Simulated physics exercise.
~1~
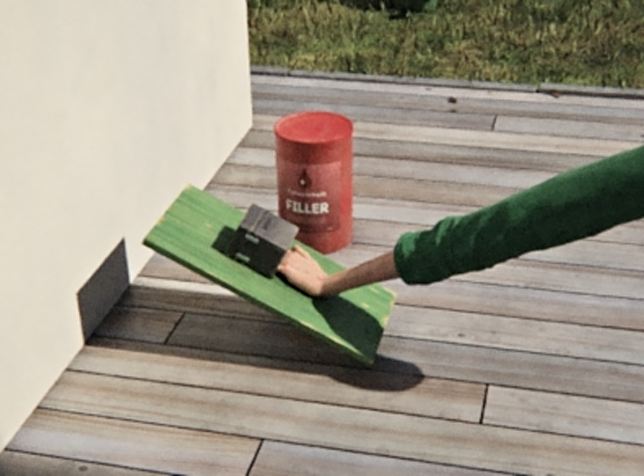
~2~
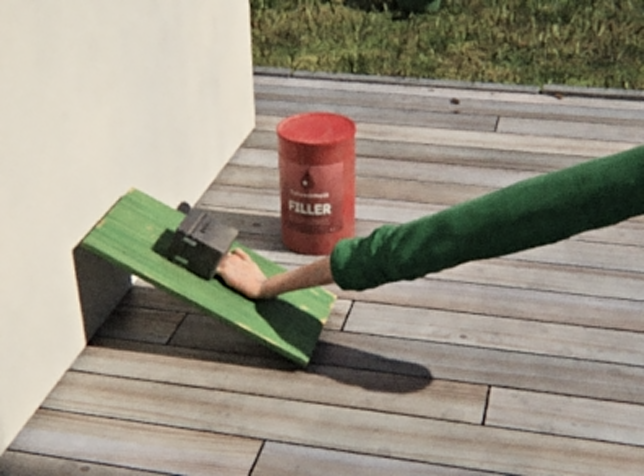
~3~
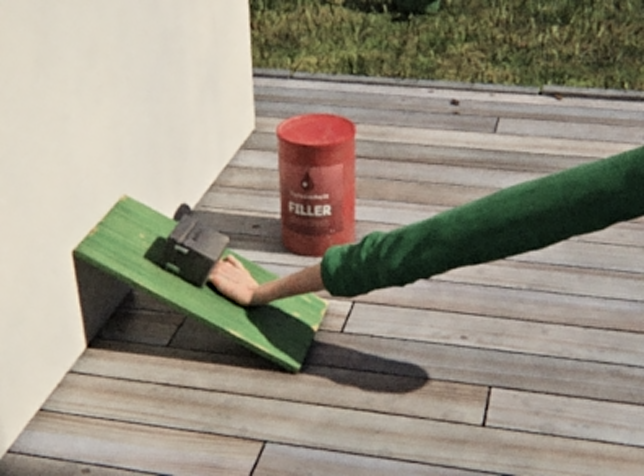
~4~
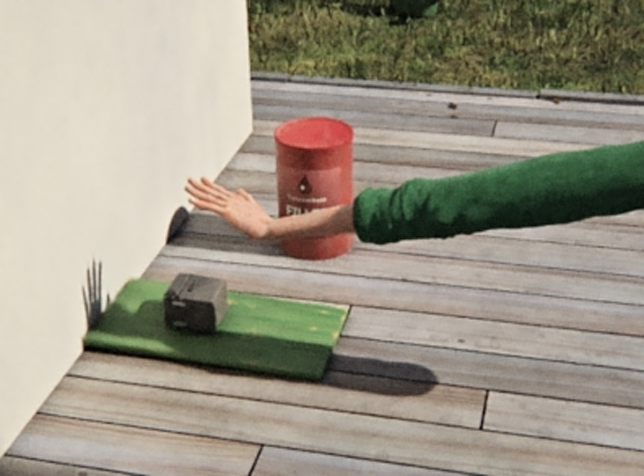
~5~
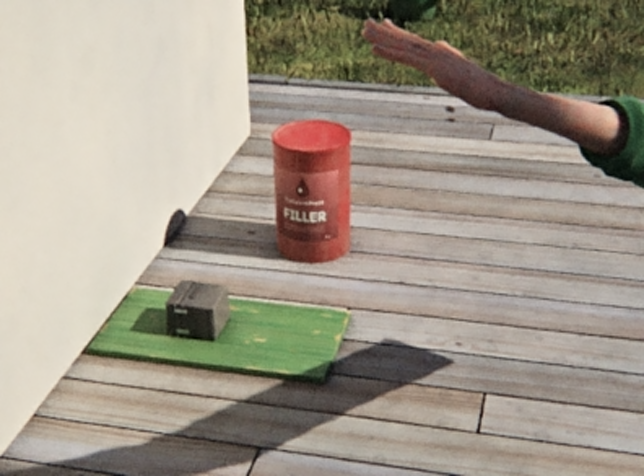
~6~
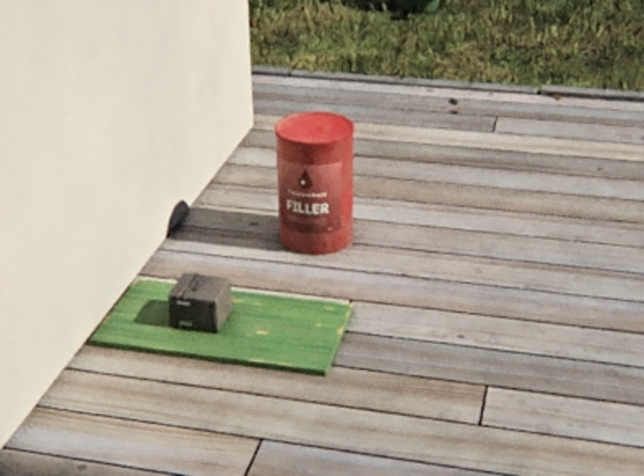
On a weathered plank deck beside a bare pale wall, with grass beyond, a hand in a green sleeve holds a tilted green board with a small dark block on it, near a red pail labelled filler. The hand moves the board left until its upper end meets the wall, leaving it on a slant. It then shifts slightly further and lets go. The board slips down and drops flat onto the planks, the block still on top. The arm draws back to the right and leaves, and the board lies still by the wall, the pail standing behind.
